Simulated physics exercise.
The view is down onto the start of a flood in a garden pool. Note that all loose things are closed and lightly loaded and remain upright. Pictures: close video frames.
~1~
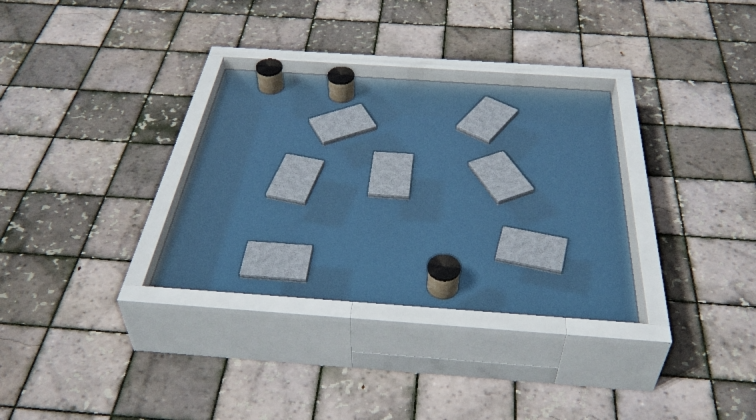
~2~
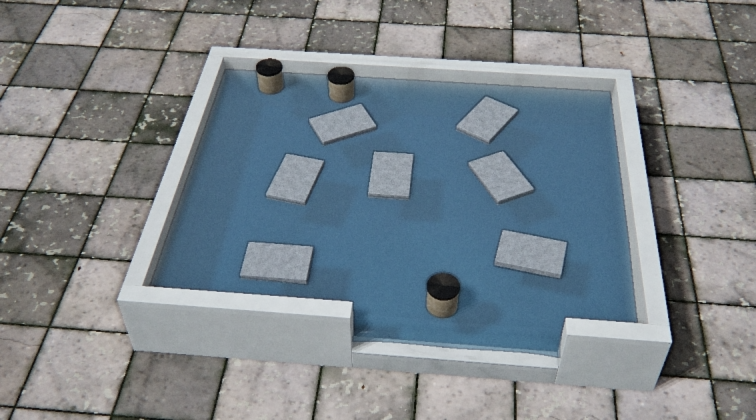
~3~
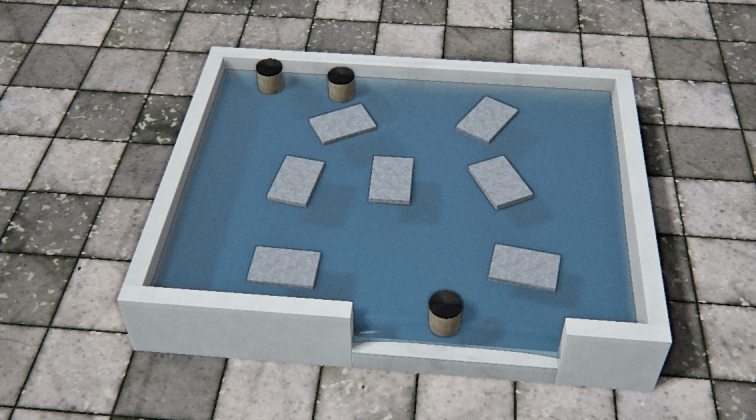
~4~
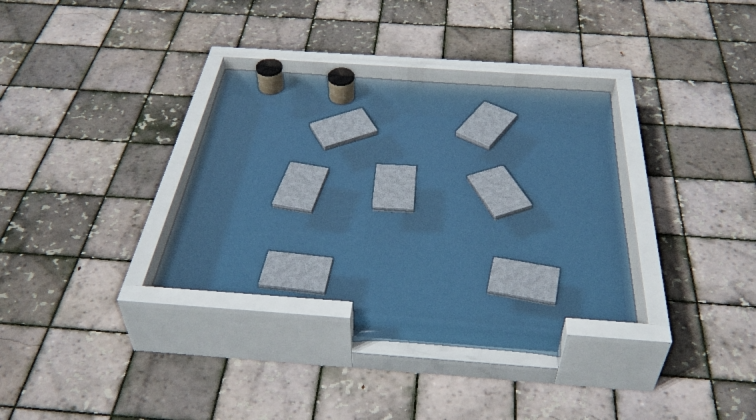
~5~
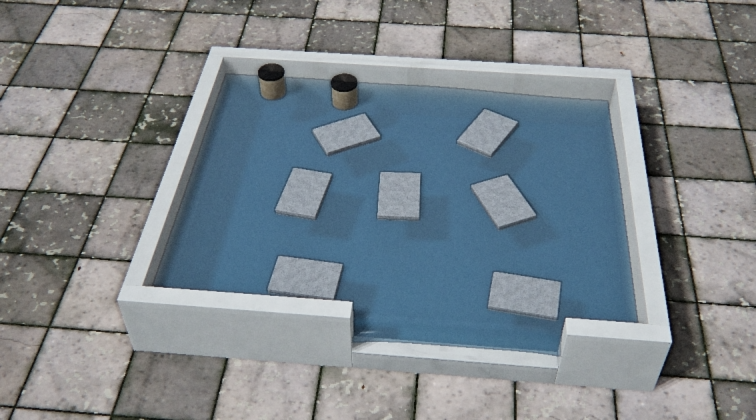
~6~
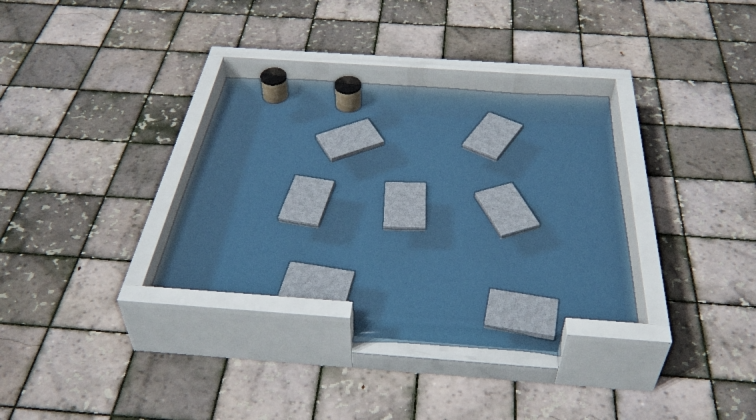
The clip shows gray slabs and dark-topped cylinders floating in a white-walled pool as a gap opens in the front wall; the nearest cylinder drifts toward it and disappears from view, while the slabs gradually shift forward.
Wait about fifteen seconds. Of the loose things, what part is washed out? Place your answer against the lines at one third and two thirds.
It sits between the two lines.
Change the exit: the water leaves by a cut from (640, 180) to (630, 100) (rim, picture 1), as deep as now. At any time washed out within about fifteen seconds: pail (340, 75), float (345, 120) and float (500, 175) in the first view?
Sequentially: Remains indoors, remains indoors, leaves the room.
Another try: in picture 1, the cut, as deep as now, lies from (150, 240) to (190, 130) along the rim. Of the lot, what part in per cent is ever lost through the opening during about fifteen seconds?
Roughly 30 in a hundred.
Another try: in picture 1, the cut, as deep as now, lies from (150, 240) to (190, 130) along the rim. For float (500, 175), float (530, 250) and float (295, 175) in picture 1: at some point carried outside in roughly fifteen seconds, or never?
Following that order: Remains behind; remains behind; escaped.
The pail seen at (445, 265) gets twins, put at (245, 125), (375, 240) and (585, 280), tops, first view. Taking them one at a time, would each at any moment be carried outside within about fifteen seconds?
For the three copies in the stated order: Remained, escaped, escaped.
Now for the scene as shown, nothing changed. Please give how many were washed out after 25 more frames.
Tally: 5.
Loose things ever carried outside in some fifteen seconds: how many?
I get 6.
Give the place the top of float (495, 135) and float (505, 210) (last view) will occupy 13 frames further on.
Near (504, 161) and (501, 295).
A moment on, 2 of 10 are out; 8 afloat.
Next, 3 of 10 are out; 7 afloat.
Later, 5 of 10 are out; 5 afloat.
In the end, 6 of 10 are out; 4 afloat.
